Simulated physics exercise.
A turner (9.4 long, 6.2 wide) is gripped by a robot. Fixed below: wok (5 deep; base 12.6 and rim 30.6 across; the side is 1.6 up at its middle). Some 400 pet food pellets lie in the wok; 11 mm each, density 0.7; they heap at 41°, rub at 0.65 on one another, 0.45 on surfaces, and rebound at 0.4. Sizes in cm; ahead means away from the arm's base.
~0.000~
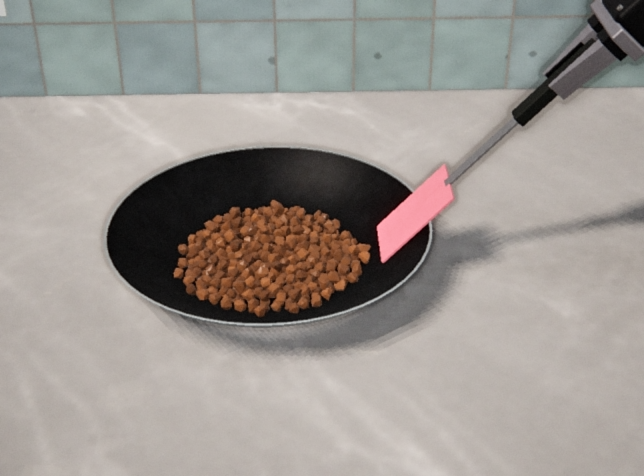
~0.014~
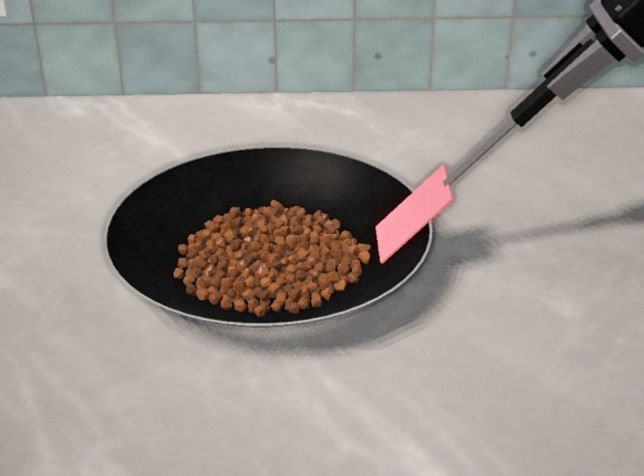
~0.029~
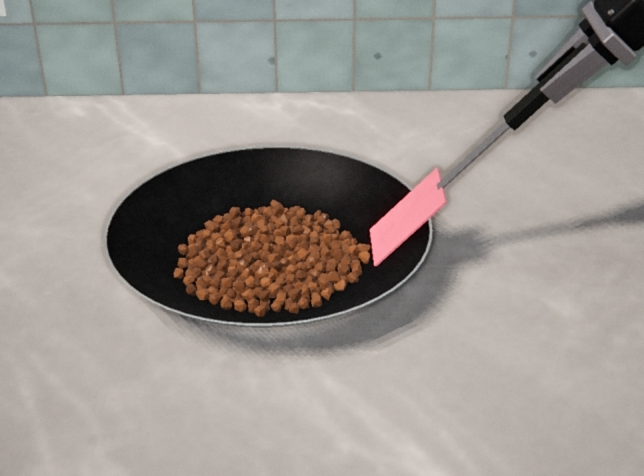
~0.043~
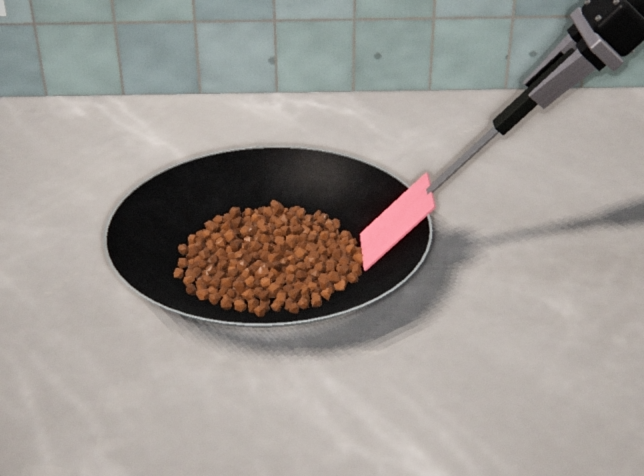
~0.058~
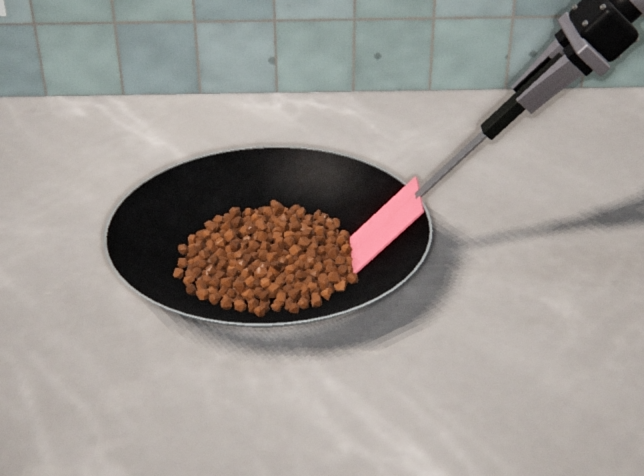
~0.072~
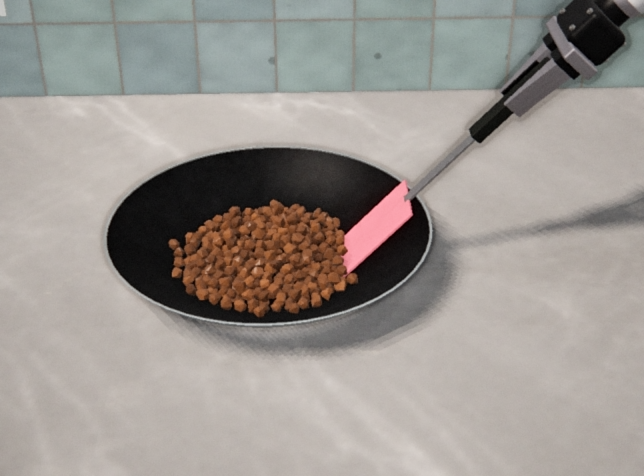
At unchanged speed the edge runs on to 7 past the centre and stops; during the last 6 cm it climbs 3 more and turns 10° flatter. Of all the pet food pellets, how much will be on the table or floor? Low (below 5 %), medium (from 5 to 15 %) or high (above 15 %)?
On the table or floor the share is low, below 5 %.
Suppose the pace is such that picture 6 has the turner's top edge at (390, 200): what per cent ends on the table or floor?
About 5 per cent.
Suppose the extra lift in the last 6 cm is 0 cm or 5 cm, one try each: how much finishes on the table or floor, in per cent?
Some 5 and 0 per cent.
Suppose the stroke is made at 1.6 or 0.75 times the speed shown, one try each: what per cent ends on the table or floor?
Some 10 and 0 per cent.
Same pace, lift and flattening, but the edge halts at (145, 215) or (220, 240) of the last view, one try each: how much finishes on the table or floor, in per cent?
About 25 and 0 per cent.
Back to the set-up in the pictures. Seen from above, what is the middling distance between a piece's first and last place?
Roughly 5 cm.
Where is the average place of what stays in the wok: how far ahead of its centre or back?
About 5.0 cm ahead.
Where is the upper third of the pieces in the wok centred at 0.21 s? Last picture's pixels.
At about (177, 242).
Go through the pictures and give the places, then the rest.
In the first frame, turner top edge at (449, 181), sloping 48°; upper third of the load around (277, 251), from x 180 to 365, top at y 205; 397 in the wok.
In the second frame, turner top edge at (448, 182), sloping 48°; upper third of the load around (277, 251), from x 180 to 365, top at y 205.
In the third frame, turner top edge at (442, 185), sloping 48°; upper third of the load around (277, 251), from x 180 to 365, top at y 205.
In the fourth frame, turner top edge at (431, 189), sloping 48°; upper third of the load around (279, 251), from x 180 to 360, top at y 205.
In the fifth frame, turner top edge at (420, 194), sloping 48°; upper third of the load around (277, 249), from x 180 to 355, top at y 205.
In the sixth frame, turner top edge at (409, 197), sloping 48°; upper third of the load around (273, 247), from x 175 to 350, top at y 205; 397 in the wok.
By 0.14 s, sloping 48°, highest piece 5 above the table; 397 in the wok.
By 0.21 s, sloping 45°, highest piece 5 above the table; 397 in the wok.
By 0.45 s, sloping 38°, highest piece 6 above the table; 395 in the wok, 2 on the table or floor.
By 1.50 s, sloping 38°, highest piece 6 above the table; 395 in the wok, 2 on the table or floor.
Final count, 395 in the wok, 2 on the table or floor. That is 1 % on the table or floor.
